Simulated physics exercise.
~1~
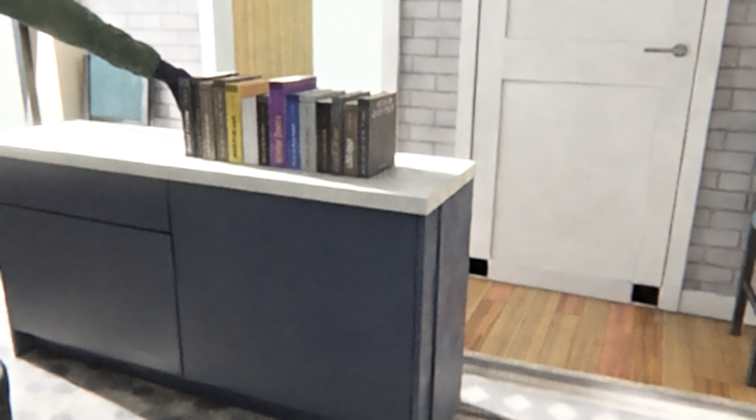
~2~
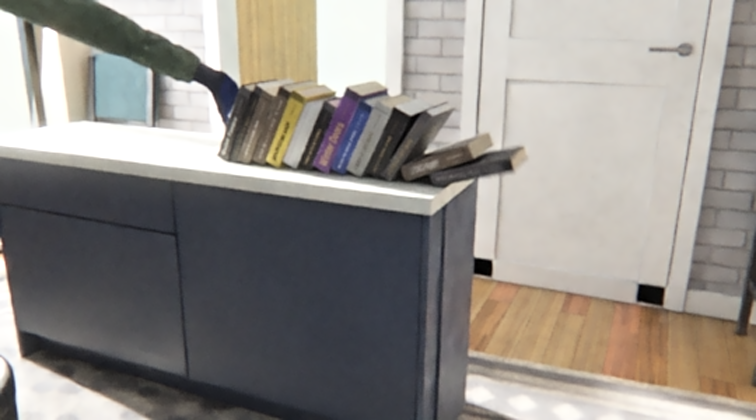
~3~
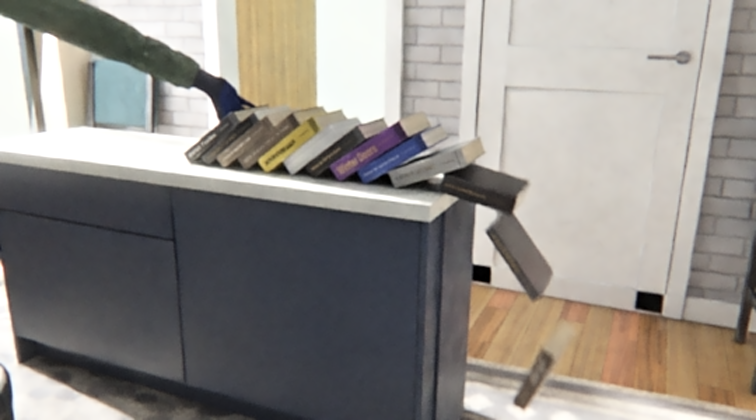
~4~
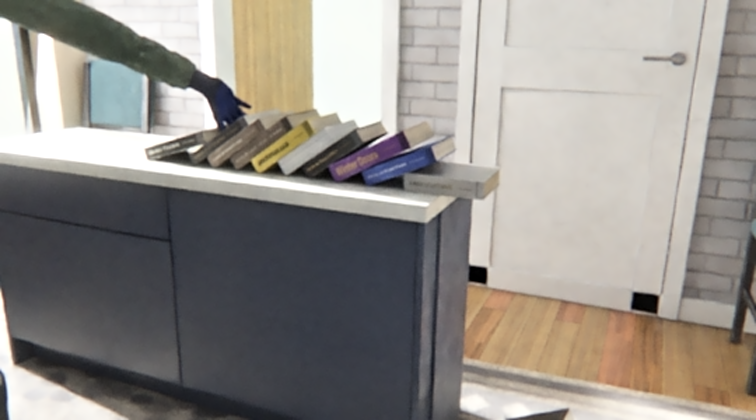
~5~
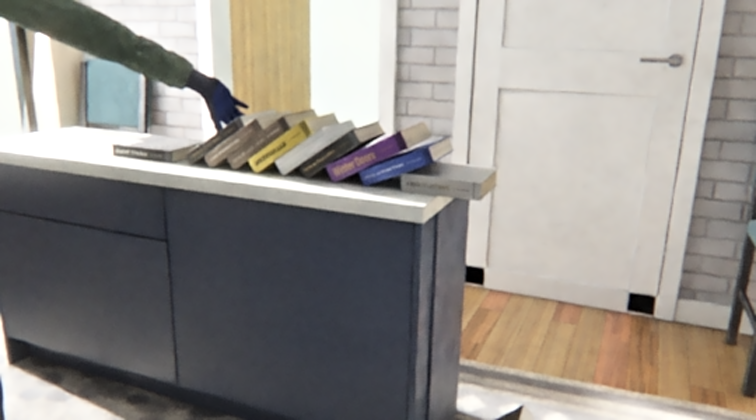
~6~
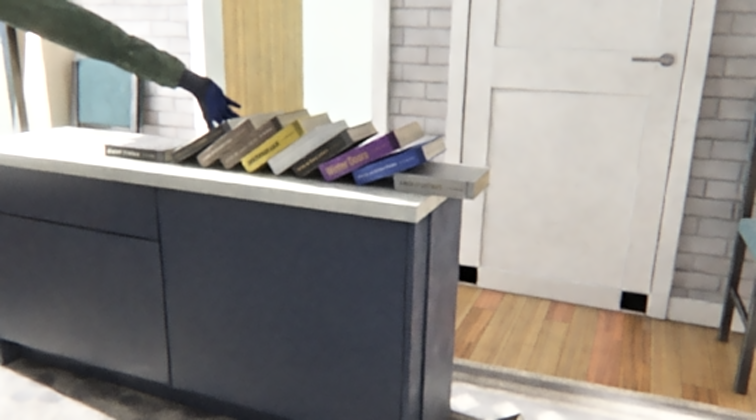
At first, a gloved hand at the end of a green sleeve rests against the left end of a row of upright books on a kitchen island, with purple, blue and yellow ones among them. The hand pushes, and the whole row tips to the right, the far books toppling toward the edge. Several slide over the right side and tumble to the floor, while the rest sink into a slanted stack. A dark book at the left drops flat on the worktop. In the end, the purple, blue and yellow books stay on top, and a pale book juts over the edge.
